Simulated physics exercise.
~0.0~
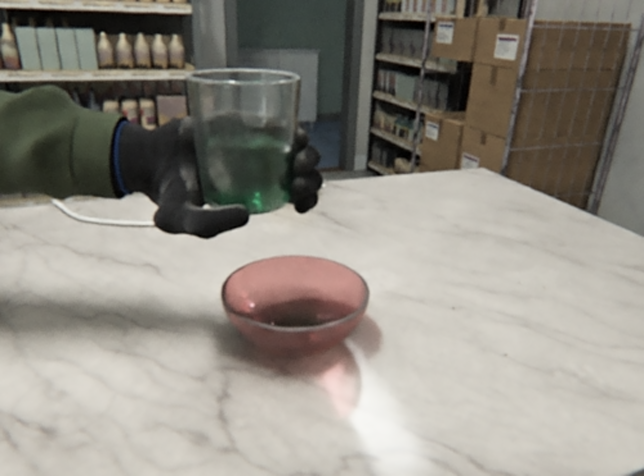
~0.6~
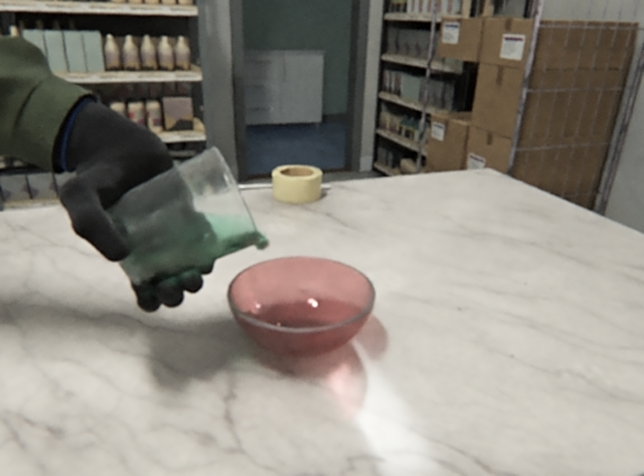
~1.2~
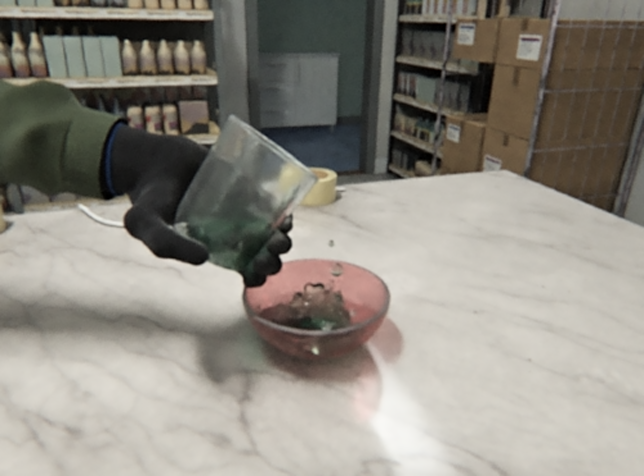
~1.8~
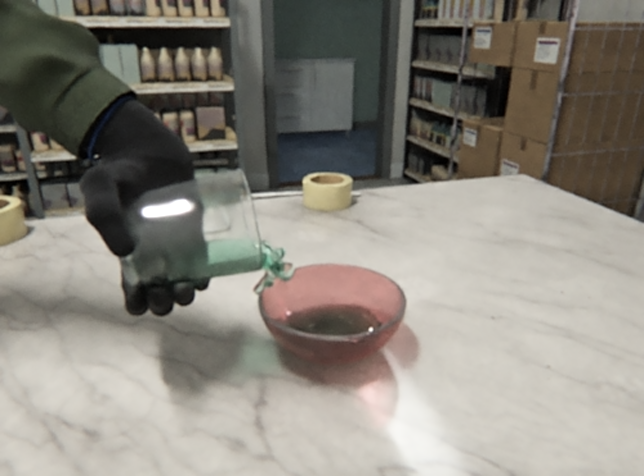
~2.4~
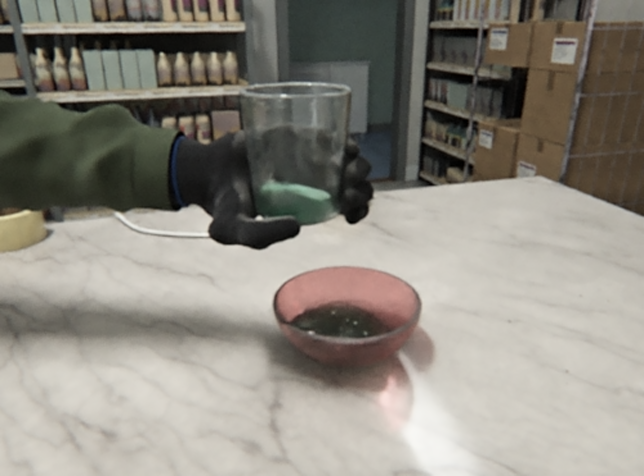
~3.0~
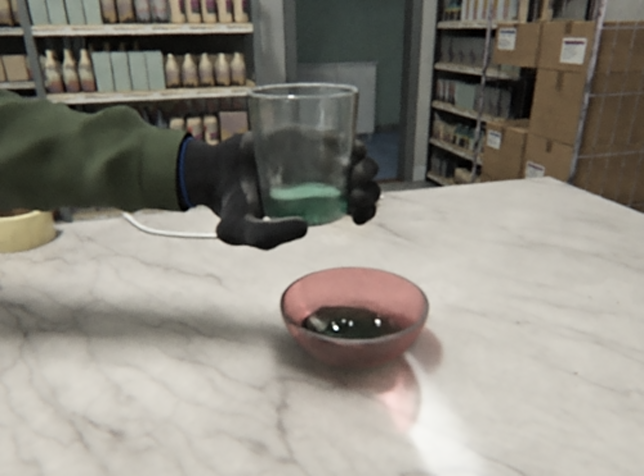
In a storeroom with shelves of bottles and stacked cardboard boxes behind, a white marble-patterned table is seen from slightly above its front edge. A translucent pink bowl sits near the middle, and to its upper left a black-gloved hand in a green sleeve holds up a clear tumbler of green liquid. The hand tips the glass steeply toward the bowl, eases it partly back as liquid splashes inside, then tilts it almost flat to pour again. Finally it levels the tumbler, leaving some green liquid in it and a dark pool in the bowl.
